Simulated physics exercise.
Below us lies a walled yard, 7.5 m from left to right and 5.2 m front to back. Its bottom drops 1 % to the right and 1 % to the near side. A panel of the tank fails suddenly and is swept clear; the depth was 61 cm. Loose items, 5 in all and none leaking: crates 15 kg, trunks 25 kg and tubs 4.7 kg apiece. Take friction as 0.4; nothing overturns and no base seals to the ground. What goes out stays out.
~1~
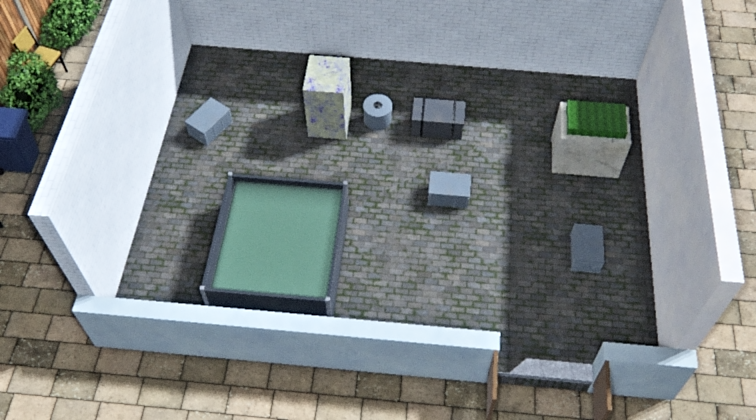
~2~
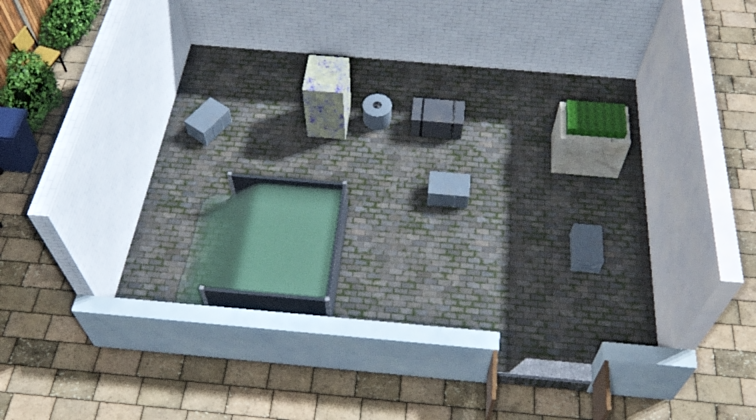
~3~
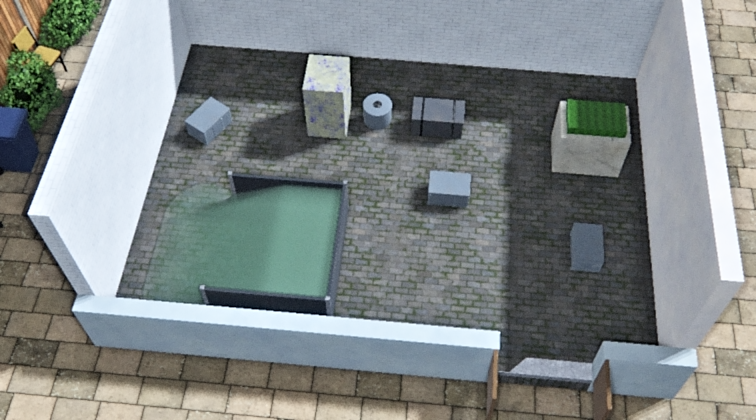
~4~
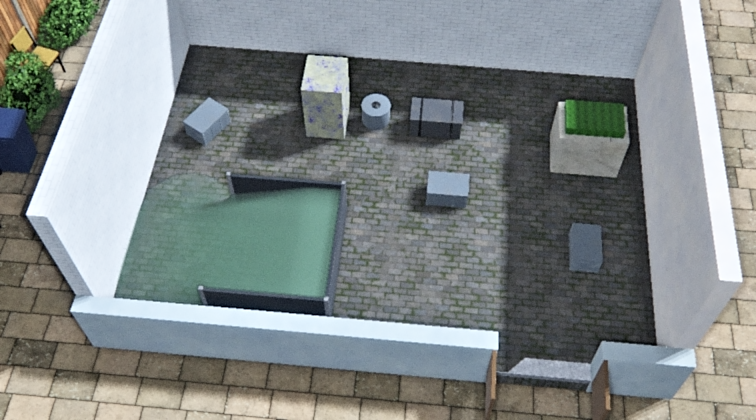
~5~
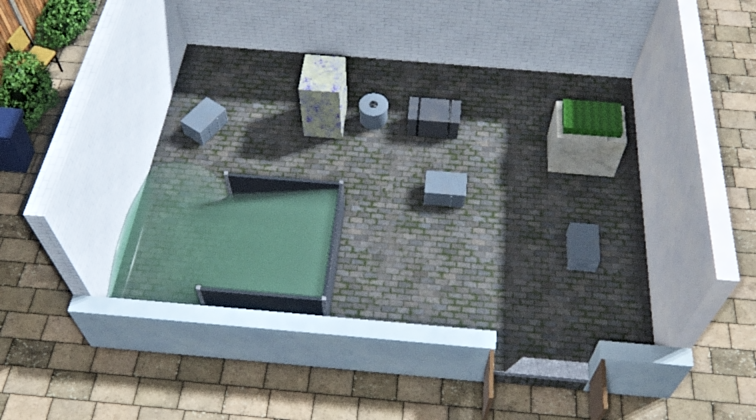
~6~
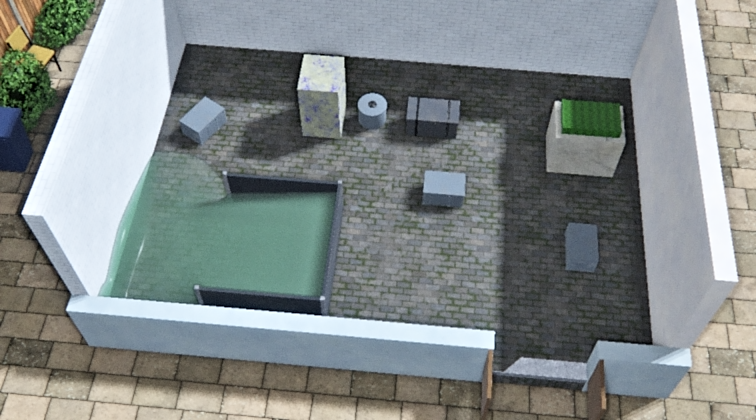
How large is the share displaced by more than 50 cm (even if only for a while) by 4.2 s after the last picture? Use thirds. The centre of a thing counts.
That comes to under a third.
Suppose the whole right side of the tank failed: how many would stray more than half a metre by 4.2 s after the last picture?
Then 2.
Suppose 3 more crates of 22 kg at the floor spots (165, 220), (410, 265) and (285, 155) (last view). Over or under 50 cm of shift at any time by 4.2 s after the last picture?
In turn: Over, less, under.
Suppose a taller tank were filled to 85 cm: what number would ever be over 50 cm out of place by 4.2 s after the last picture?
In that case 3 of them.
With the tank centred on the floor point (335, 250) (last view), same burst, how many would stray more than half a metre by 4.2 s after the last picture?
In that case 1 of them.
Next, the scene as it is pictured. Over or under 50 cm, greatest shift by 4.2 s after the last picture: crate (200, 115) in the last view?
It is more.
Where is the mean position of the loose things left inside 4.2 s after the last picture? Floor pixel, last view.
At about (463, 163).
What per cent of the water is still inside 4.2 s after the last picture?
About 100 per cent.
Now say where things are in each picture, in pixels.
In the first picture, a crate at (207, 115) rests on the ground; a trunk at (439, 111) rests on the ground; water covers 2.9 m2; 0 of 5 have shifted.
In the second picture, a crate at (207, 115) rests on the ground; a trunk at (438, 110), on the bottom; water covers 3.8 m2; 0 of 5 have shifted.
In the third picture, a crate at (207, 115), on the bottom; a trunk at (438, 110), on the bottom; water covers 4.9 m2; 0 of 5 have shifted.
In the fourth picture, a crate at (206, 115), on the bottom; a trunk at (437, 110), on the bottom; 6.0 m2 under water; 0 of 5 have shifted.
In the fifth picture, a crate at (203, 115) rests on the ground; a trunk at (434, 110) rests on the ground; 6.3 m2 under water; 0 of 5 have shifted.
In the sixth picture, a crate at (202, 114), on the bottom; a trunk at (433, 110) rests on the ground; 6.4 m2 under water; 0 of 5 have shifted.
Then, 0.4 s after the last picture 0 of 5 are over 50 cm from their spots; 0 afloat.
Then, 1.5 s after the last picture 1 of 5 are over 50 cm from their spots; 0 afloat.
Then, 2.8 s after the last picture 1 of 5 are over 50 cm from their spots; 0 afloat.
Then, 4.2 s after the last picture 1 of 5 are over 50 cm from their spots, and 1 have been at some point; 0 afloat.
